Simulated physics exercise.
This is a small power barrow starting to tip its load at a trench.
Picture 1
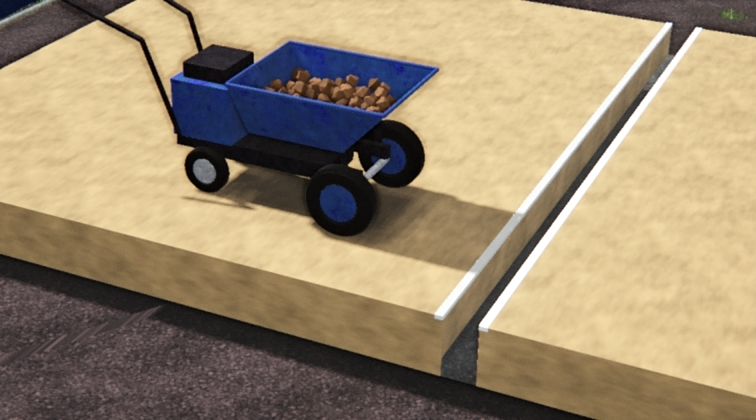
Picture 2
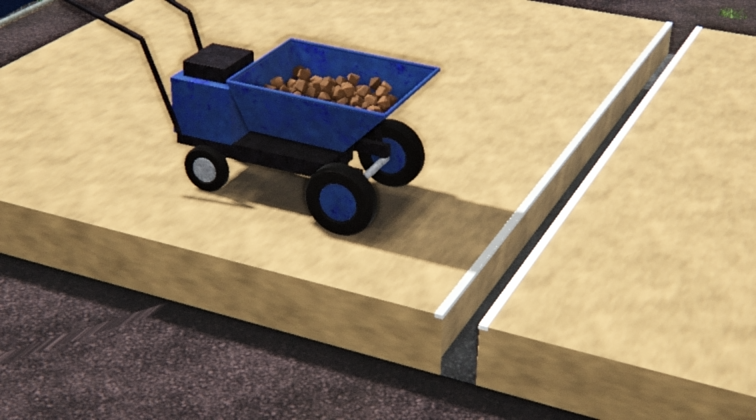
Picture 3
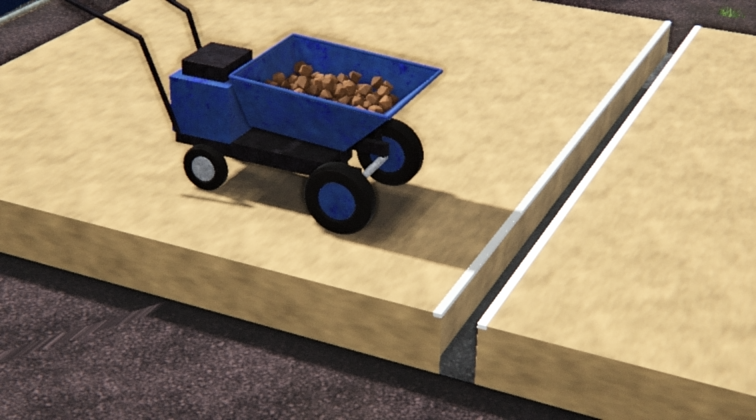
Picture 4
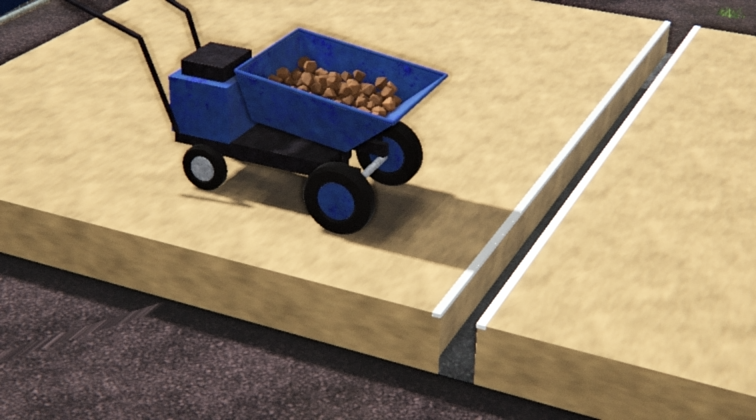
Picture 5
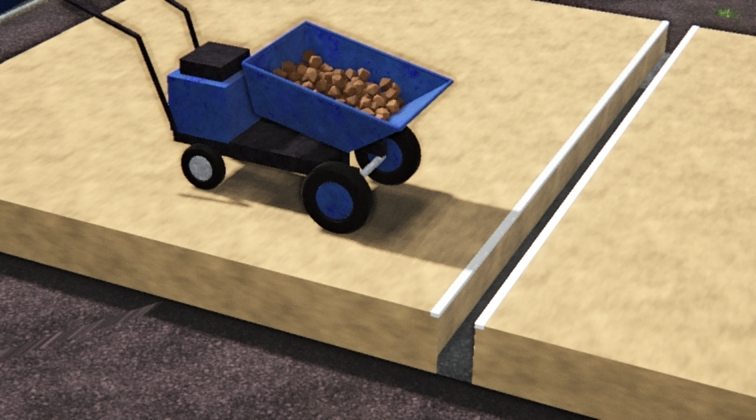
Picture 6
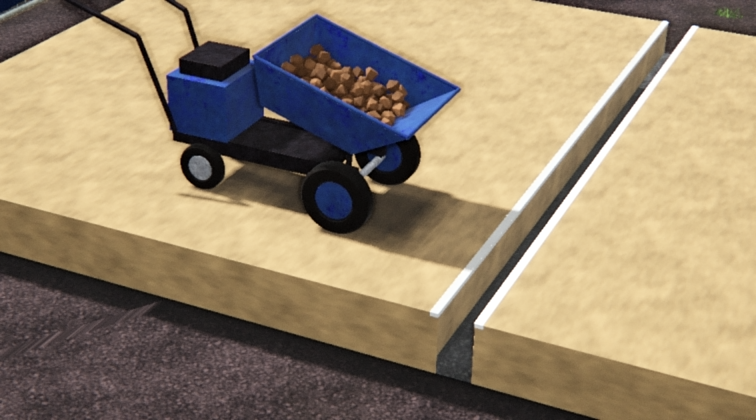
To begin with, a small blue power barrow with black handles stands on a sandy-coloured surface, its skip level and loaded with brown clods, left of a narrow trench edged in white. The skip then tilts slowly, its back end rising clear of the black chassis and its lip dipping toward the right, with the clods still inside.
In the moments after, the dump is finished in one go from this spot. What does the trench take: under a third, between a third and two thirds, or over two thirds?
In the trench: Between a third and two thirds.
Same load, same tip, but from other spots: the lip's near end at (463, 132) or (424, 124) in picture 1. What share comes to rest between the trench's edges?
Near 0 % and 80 %.
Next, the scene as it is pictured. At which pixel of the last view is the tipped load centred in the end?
Near (503, 261).
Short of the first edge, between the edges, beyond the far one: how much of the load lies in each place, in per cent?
In per cent, short 25, between 55 and beyond 5.
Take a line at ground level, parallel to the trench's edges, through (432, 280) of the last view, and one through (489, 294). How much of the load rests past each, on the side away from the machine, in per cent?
The first gives 80 %, the second 10 %.
Soon, skip tipped steeply; all in the skip.
A while on, skip tipped right over; about two thirds in the skip; about a quarter short of the trench; a small part in or heaped over the trench; a stray few falling.
Towards the end, skip tipped right over; about a quarter in the skip; about a quarter short of the trench; about half in or heaped over the trench; a small part beyond it.
Finally, skip tipped right over; about a quarter in the skip; about a quarter short of the trench; about half in or heaped over the trench; a small part beyond it.
